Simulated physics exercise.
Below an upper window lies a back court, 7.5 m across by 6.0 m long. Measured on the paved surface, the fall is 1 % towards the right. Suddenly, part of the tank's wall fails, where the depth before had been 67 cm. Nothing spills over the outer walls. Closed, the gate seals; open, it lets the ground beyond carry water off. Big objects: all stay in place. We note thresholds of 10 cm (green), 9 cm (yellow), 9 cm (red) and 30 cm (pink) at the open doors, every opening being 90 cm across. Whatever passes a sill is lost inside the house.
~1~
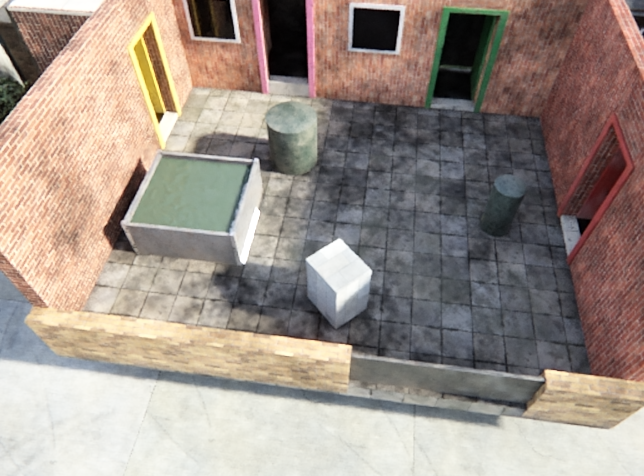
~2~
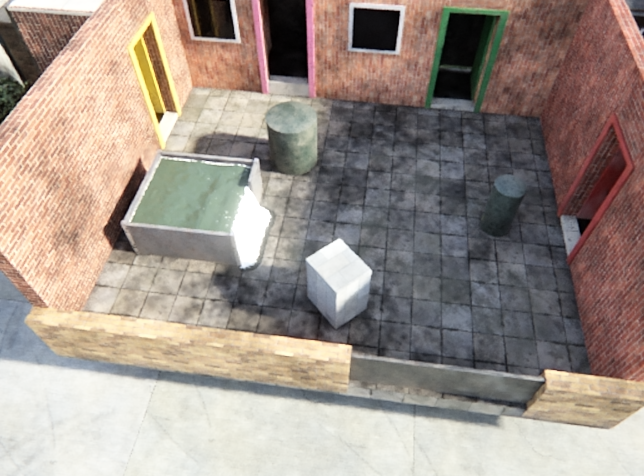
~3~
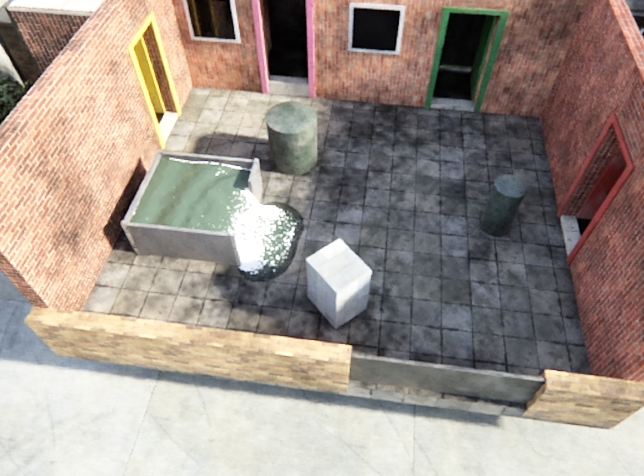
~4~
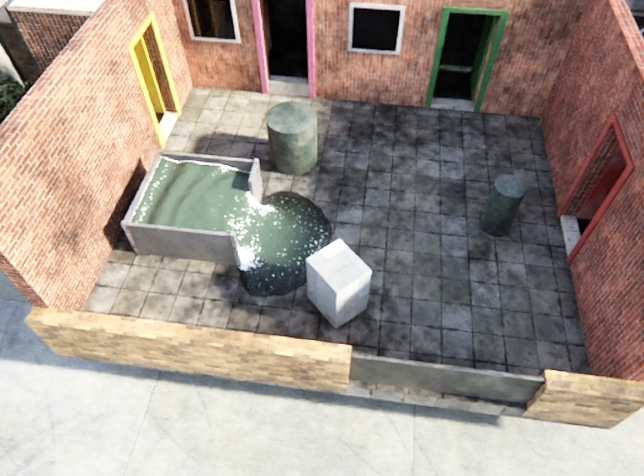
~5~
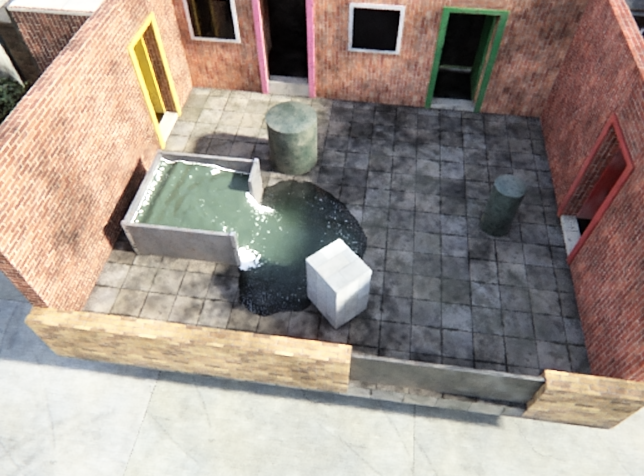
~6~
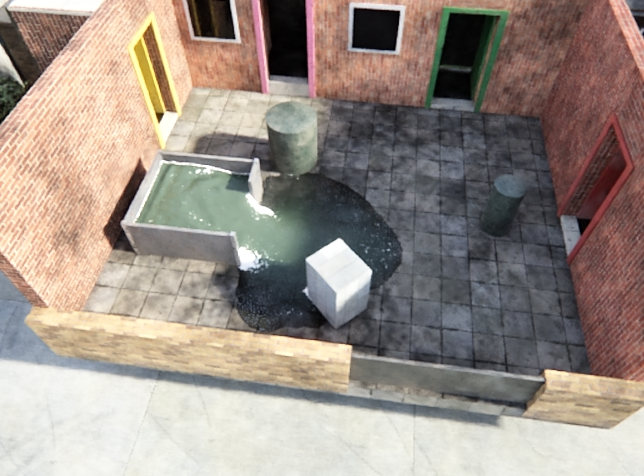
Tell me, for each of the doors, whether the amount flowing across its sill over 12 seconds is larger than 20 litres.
At the end, green door: Fails to top it; yellow door: Fails to top it; red door: Tops it; pink door: Fails to top it.
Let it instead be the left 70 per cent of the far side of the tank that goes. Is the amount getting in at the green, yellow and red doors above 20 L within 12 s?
The green door comes out less than that, the yellow door more than that and the red door less than that.
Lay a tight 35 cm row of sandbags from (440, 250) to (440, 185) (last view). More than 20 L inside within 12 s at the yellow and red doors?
Then the yellow door is short of it and the red door is short of it.
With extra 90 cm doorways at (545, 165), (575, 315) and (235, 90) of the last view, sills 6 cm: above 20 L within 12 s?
Door 1: Higher; door 2: Higher; door 3: Lower.
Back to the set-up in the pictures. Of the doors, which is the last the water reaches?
It would be the yellow one.
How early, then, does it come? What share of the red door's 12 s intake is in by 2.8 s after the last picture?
Estimate: Around 70 per cent.
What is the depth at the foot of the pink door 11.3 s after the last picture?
Some 4.0 cm.
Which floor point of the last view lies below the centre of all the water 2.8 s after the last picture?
Around (387, 244).
Then, 0.7 s after the last picture water covers 30 % of the floor and is deepest (38 cm) near (316, 287); green door not reached, yellow door not reached, red door not reached, pink door not reached.
Then, 1.5 s after the last picture water covers 45 % of the floor and is deepest (28 cm) near (567, 270); green door not reached, yellow door not reached, red door 13 cm at the sill, 3 L in, pink door not reached.
Then, 2.8 s after the last picture water covers 60 % of the floor and is deepest (26 cm) near (586, 364); green door not reached, yellow door not reached, red door 11 cm at the sill, 32 L in, pink door not reached.
Then, 6.3 s after the last picture water covers 75 % of the floor and is deepest (13 cm) near (547, 168); green door 7 cm at the sill, 0 L in, yellow door not reached, red door 10 cm at the sill, 44 L in, pink door 1 cm at the sill, 0 L in.
Then, 11.3 s after the last picture water covers 90 % of the floor and is deepest (8 cm) near (547, 168); green door 7 cm at the sill, 0 L in, yellow door 4 cm at the sill, 0 L in, red door 7 cm at the sill, 45 L in, pink door 4 cm at the sill, 0 L in.
